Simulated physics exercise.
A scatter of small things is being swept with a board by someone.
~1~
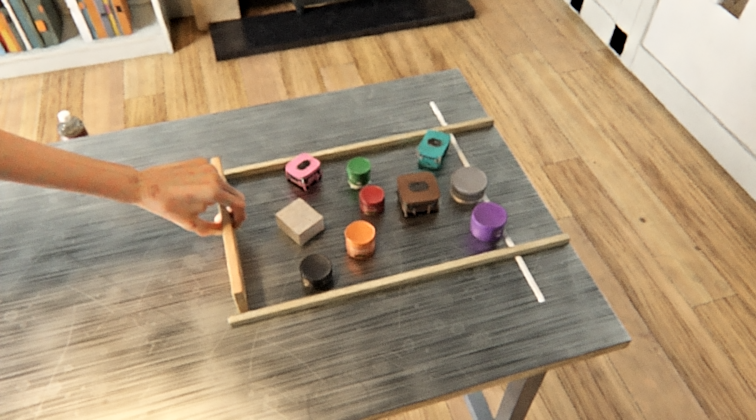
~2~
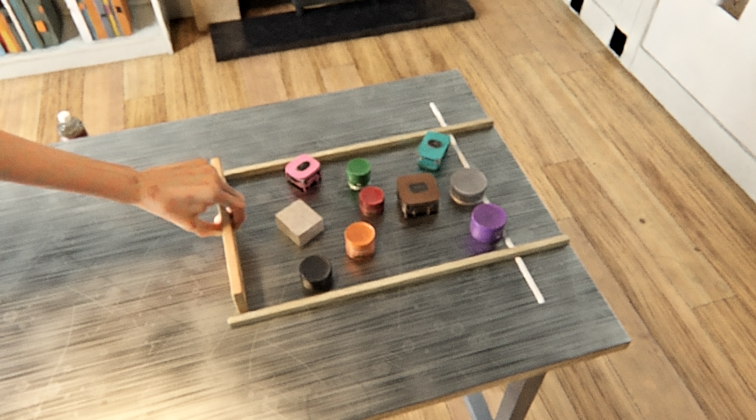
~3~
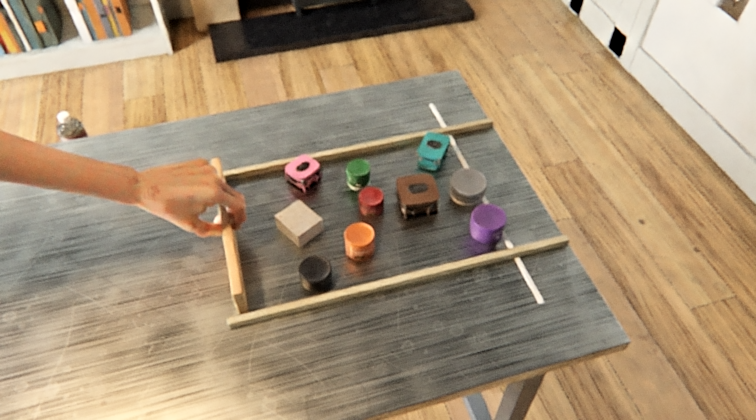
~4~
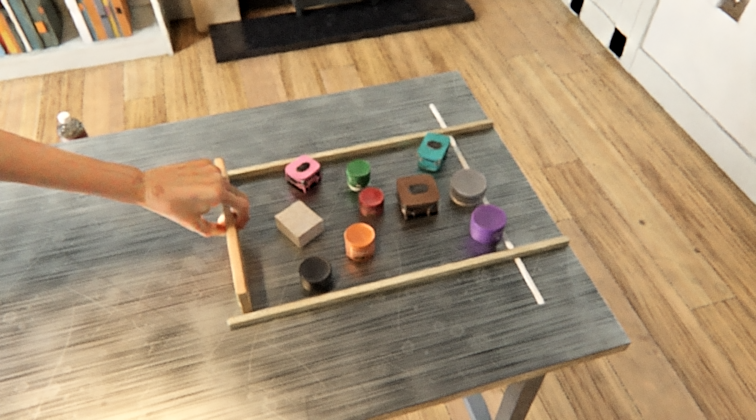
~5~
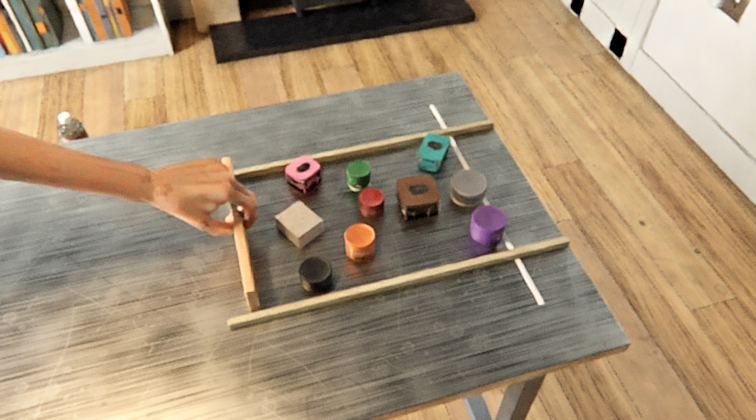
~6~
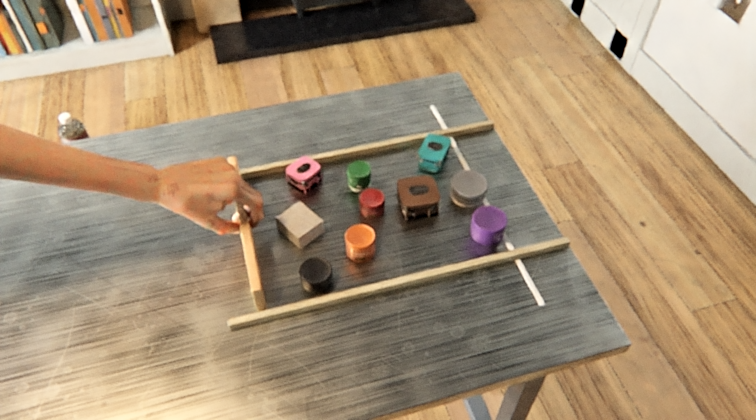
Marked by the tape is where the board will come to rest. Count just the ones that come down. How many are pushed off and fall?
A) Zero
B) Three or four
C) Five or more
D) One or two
Answer: D.
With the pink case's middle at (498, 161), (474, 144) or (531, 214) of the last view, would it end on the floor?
Results in order - still up; still up; down.
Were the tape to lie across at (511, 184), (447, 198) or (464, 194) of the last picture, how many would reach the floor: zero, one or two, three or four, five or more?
So, going place by place, I'd say 5 or more; just one or two; either one or two.
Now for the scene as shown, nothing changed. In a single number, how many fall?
That makes a total of 2.
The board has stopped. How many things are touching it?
Counting them up gives 5.
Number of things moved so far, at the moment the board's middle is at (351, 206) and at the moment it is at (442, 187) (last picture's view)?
I make it 7 at the first spot and 10 at the other.
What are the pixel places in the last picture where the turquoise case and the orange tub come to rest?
(494, 138) and (509, 208), approximately.
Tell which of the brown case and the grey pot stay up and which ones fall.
Result: Brown case down, grey pot down.
Soon after, none off yet; grey pot at rest near (469, 189); purple tub at rest near (488, 226); turquoise case at rest near (434, 153).
Then, none off yet; grey pot moved about its own width near (493, 187); purple tub at rest near (488, 226); turquoise case at rest near (434, 153).
Further on, none off yet; grey pot tipped a little near (550, 191); purple tub moved a little near (504, 221); turquoise case moved about its own width near (461, 144).
At rest, the number that fall off is one or two; fallen, brown case and grey pot.
